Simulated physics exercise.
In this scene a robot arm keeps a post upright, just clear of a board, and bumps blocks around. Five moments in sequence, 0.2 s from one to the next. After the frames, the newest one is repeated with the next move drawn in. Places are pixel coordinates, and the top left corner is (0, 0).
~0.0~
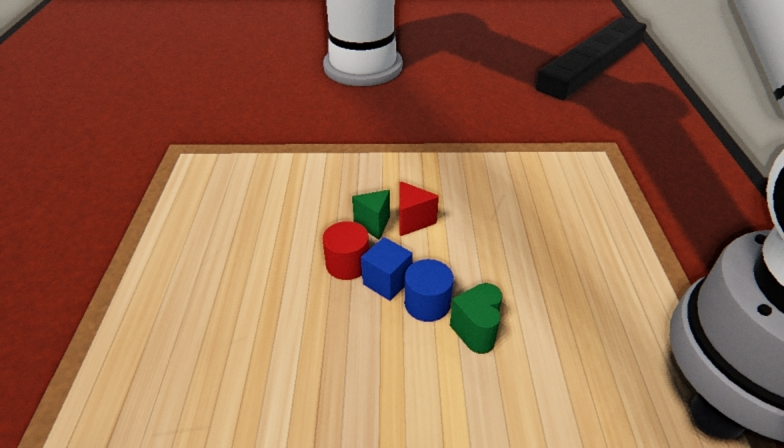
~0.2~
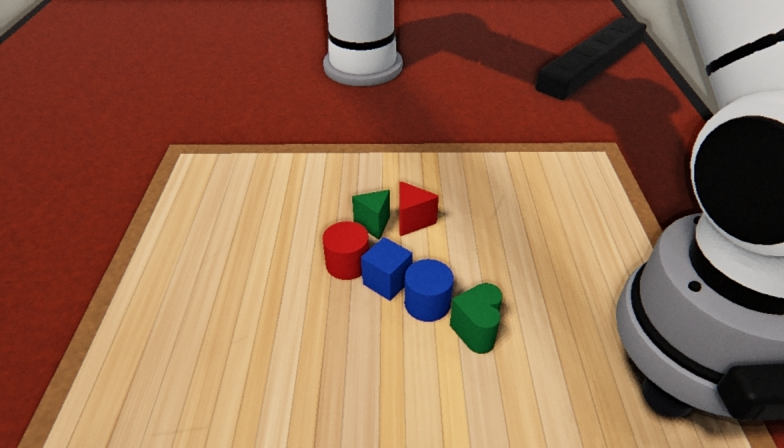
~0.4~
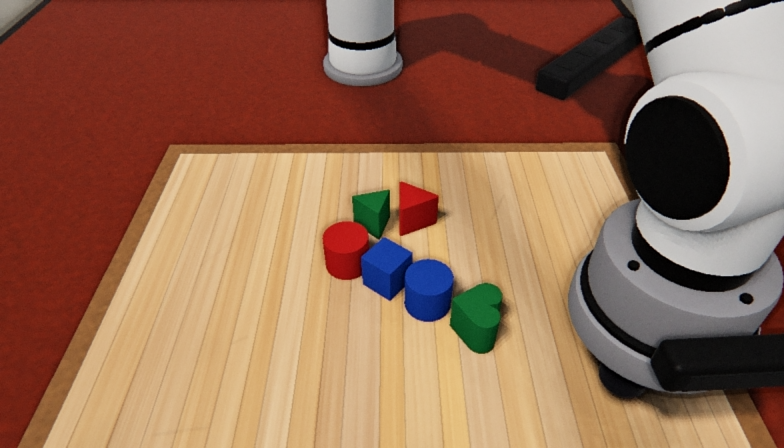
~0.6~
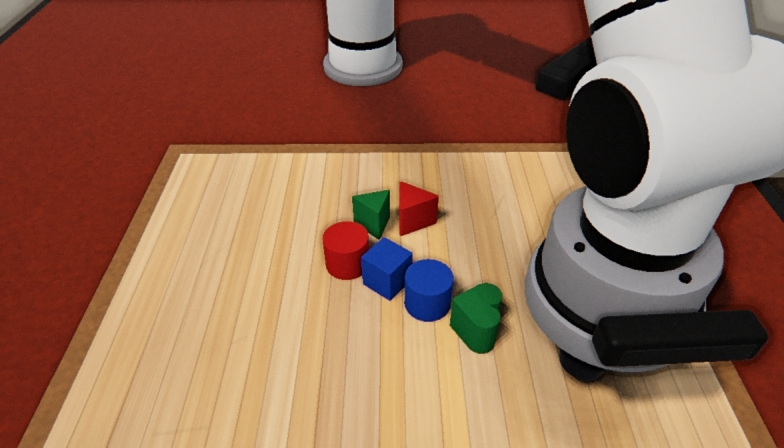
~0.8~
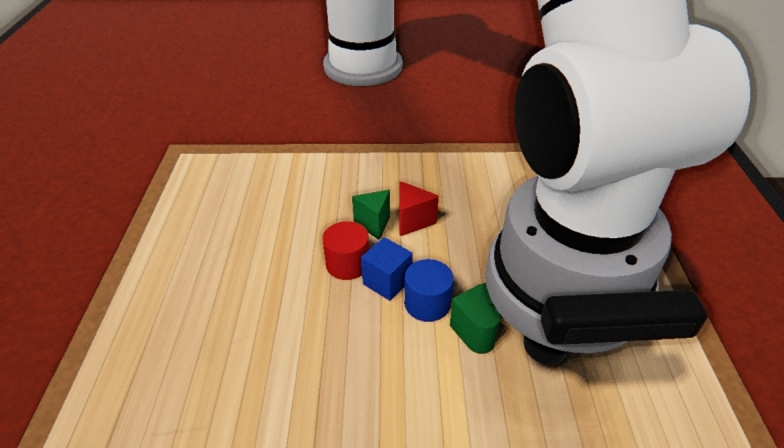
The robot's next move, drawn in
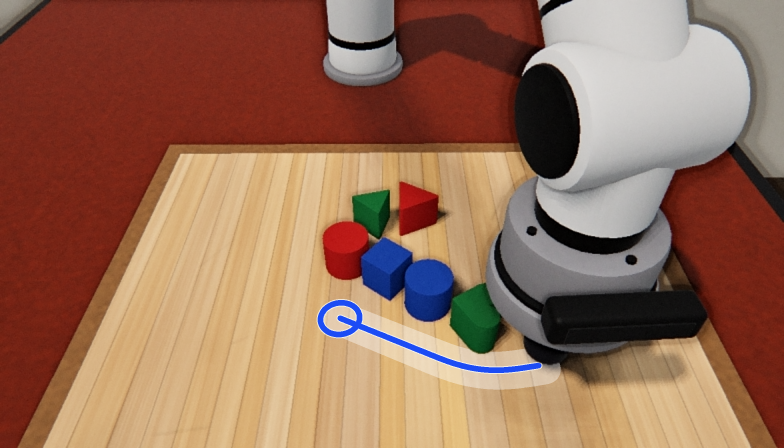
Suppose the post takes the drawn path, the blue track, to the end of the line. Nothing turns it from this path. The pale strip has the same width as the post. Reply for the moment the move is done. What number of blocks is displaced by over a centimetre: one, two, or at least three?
Answer: One block.
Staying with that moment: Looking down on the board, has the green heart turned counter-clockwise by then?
I expect not.
The drawn path runs from (539, 365) via (467, 367) and (401, 343), ending at (340, 318).
One third of the way, post (468, 349); green heart (471, 299), turned 35° clockwise.
Two thirds of the way, post (399, 324); blue circle (428, 274); green heart (467, 297), turned 55° clockwise.
At the end, post (338, 300); blue square piece not moved; blue circle (428, 274); green heart (467, 297), turned 55° clockwise.
